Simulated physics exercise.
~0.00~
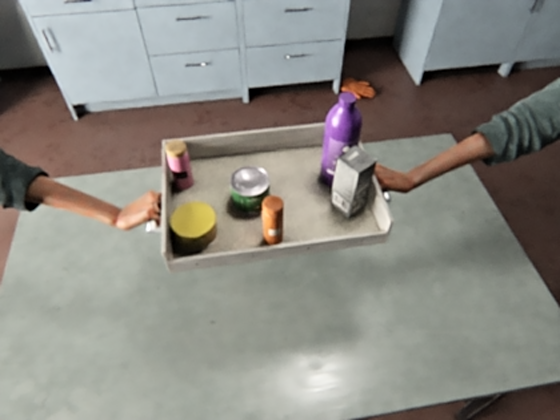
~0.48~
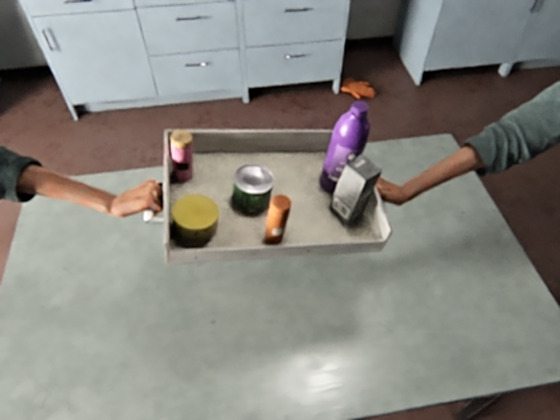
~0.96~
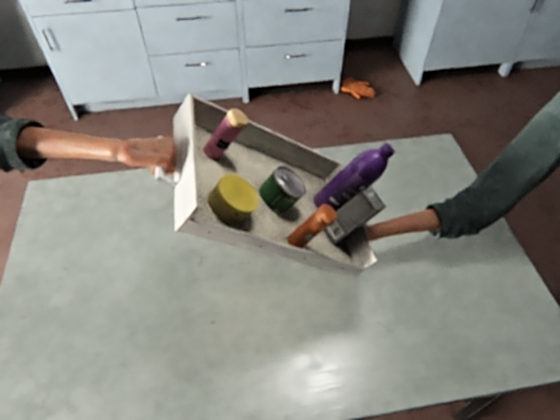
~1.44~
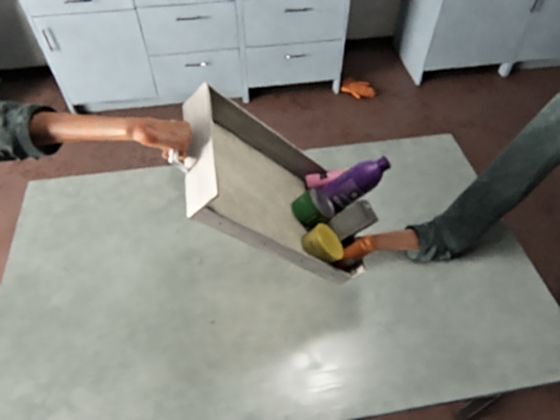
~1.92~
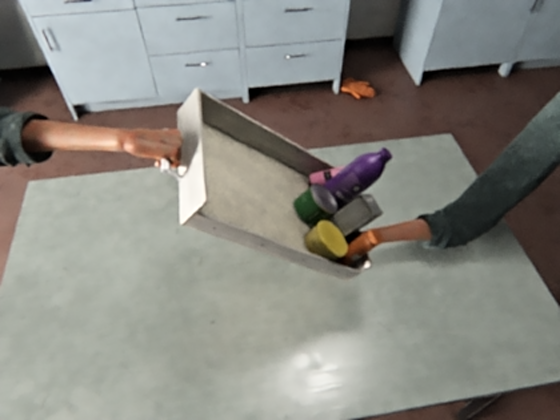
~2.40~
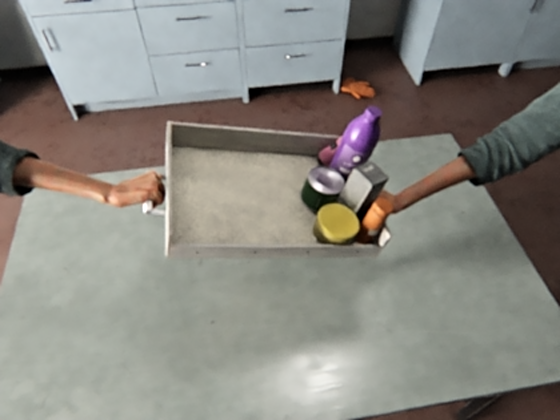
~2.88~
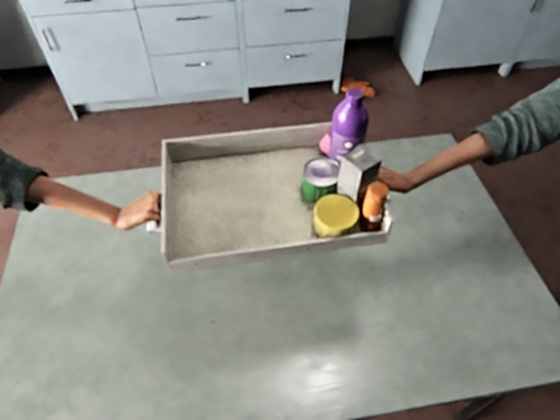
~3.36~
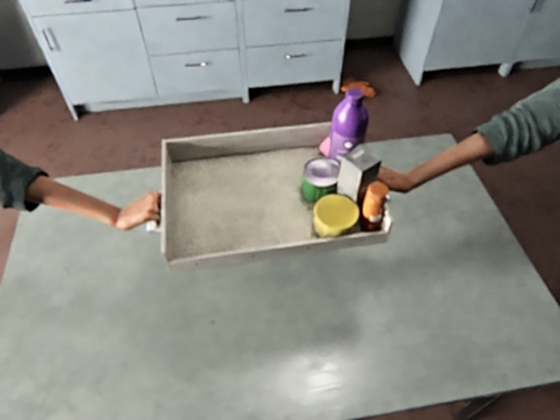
In the video, two hands hold a crate of six containers above a table and tip it steeply right side down, sending the containers sliding and the pink one toppling. The hands level the crate, leaving all six inside, clustered at the right with the pink one leaning.
